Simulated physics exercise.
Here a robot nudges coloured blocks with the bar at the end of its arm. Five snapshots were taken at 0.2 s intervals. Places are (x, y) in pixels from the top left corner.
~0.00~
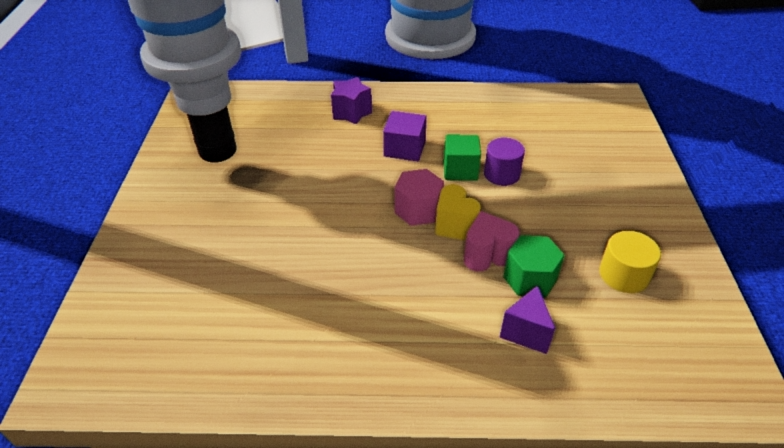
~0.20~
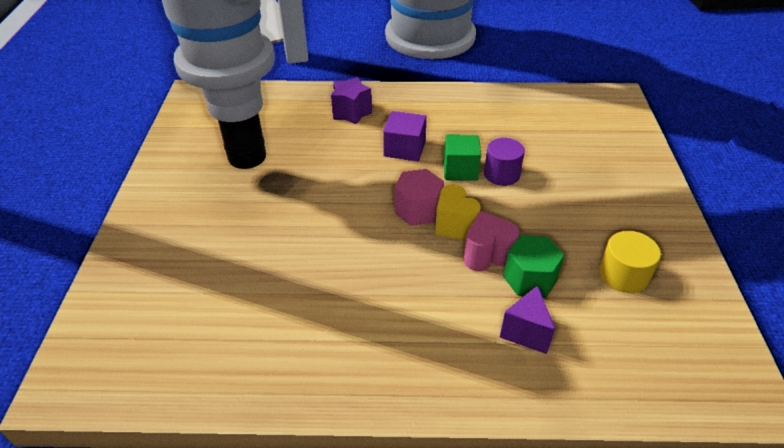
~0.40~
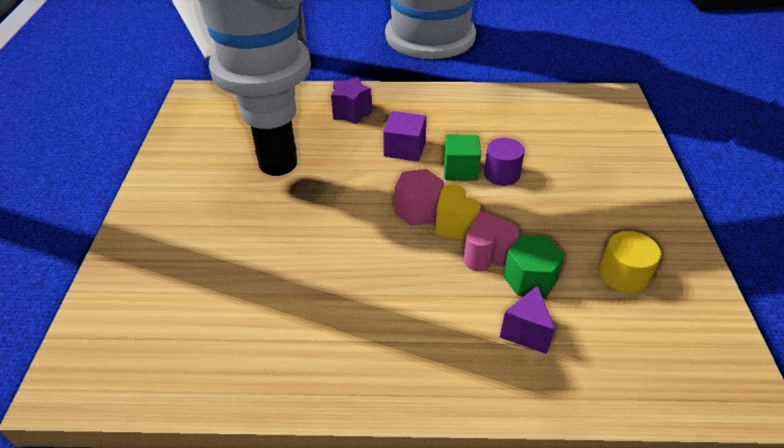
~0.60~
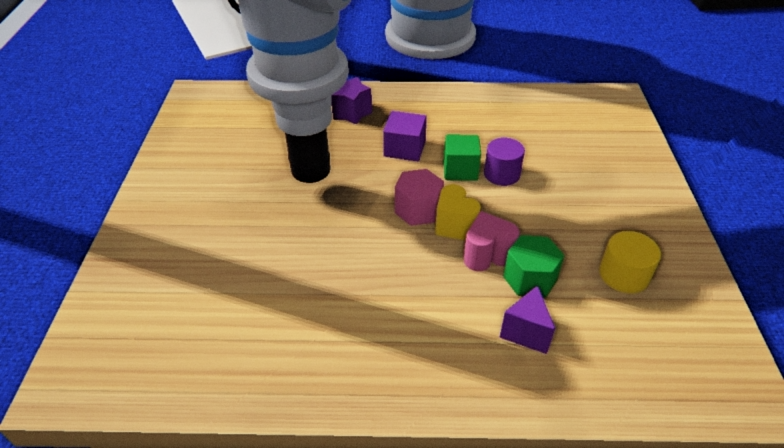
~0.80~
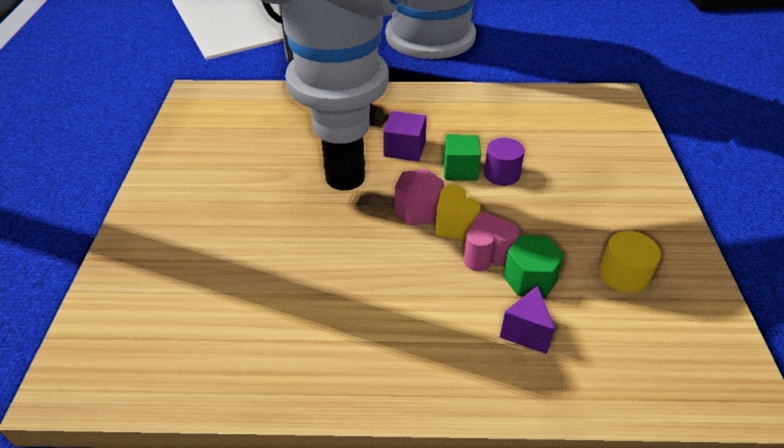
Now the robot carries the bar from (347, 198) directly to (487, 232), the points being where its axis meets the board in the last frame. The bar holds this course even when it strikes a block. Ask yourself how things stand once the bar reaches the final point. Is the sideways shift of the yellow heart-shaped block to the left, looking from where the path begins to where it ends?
Yes, that is how it ends up.
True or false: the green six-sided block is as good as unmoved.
That is false.
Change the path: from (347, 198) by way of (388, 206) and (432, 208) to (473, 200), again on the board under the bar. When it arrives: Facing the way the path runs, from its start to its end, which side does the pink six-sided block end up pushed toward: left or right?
It moves left.
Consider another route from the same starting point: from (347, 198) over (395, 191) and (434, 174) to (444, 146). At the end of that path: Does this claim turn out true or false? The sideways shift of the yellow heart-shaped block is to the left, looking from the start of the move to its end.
It is false.
What follows on the original path. One third of the way, bar (392, 190); pink six-sided block (435, 183), turned 15° anticlockwise; yellow heart-shaped block (474, 198), turned 15° clockwise; pink heart-shaped block (497, 230), turned 15° clockwise; green six-sided block (541, 256).
Two thirds of the way, bar (441, 202); pink six-sided block (475, 178), turned 65° anticlockwise; yellow heart-shaped block (517, 194), turned 65° clockwise; pink heart-shaped block (500, 230), turned 35° clockwise; green six-sided block (543, 259).
At the end, bar (490, 213); pink six-sided block (487, 175), turned 90° anticlockwise; yellow heart-shaped block (529, 193), turned 95° clockwise; pink heart-shaped block (509, 234), turned 45° clockwise; green six-sided block (551, 265).
